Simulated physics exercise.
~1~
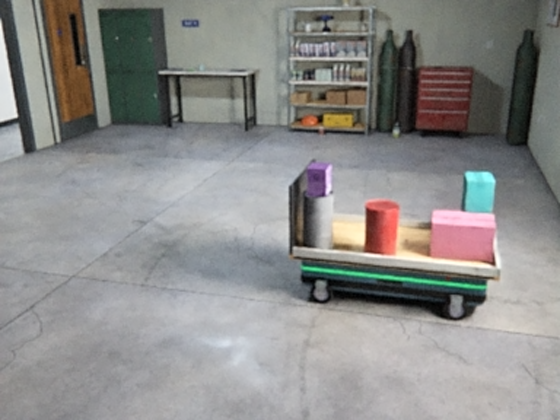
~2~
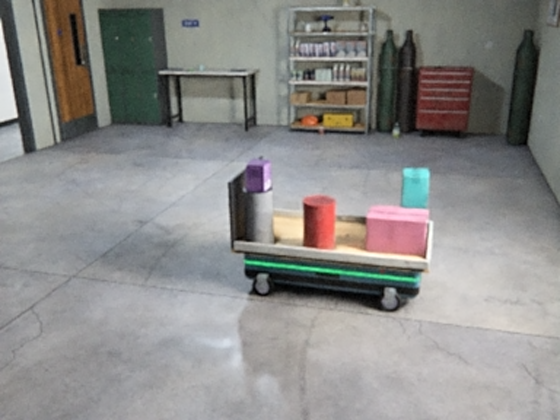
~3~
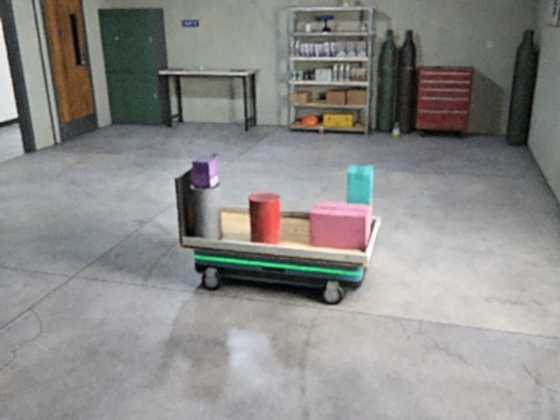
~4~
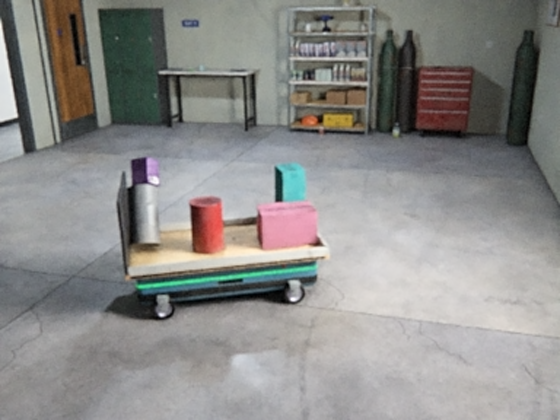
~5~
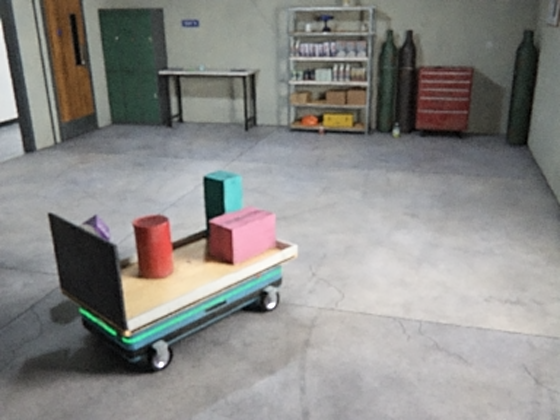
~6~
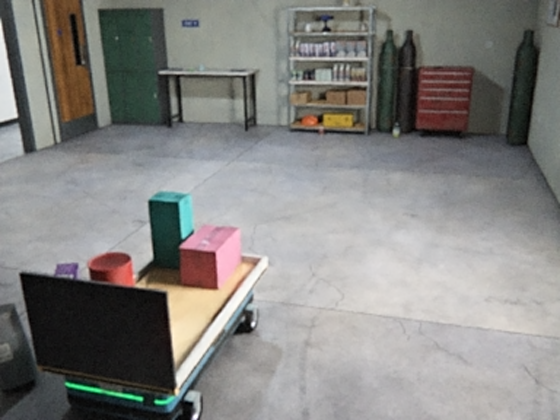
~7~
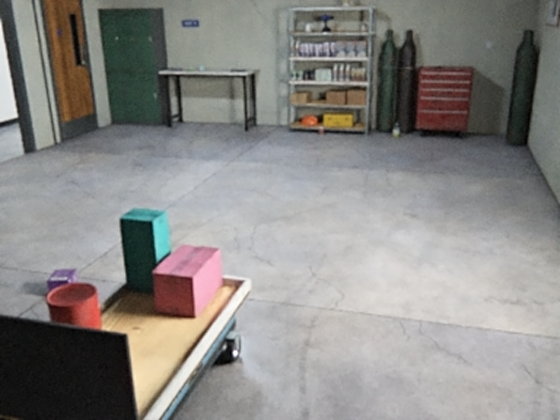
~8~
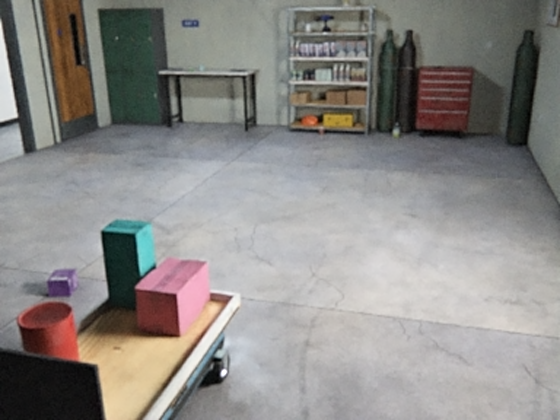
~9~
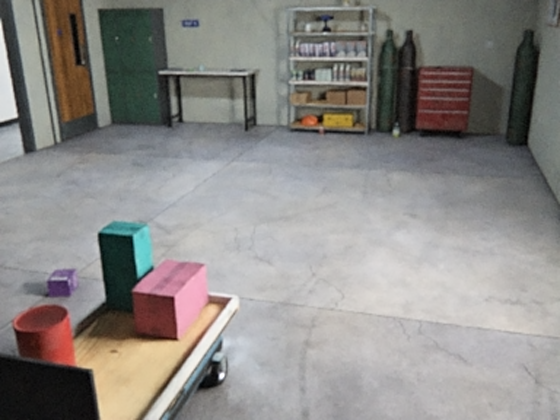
In a workshop, a loaded cart rolls left, turns, sheds two objects, and stops.
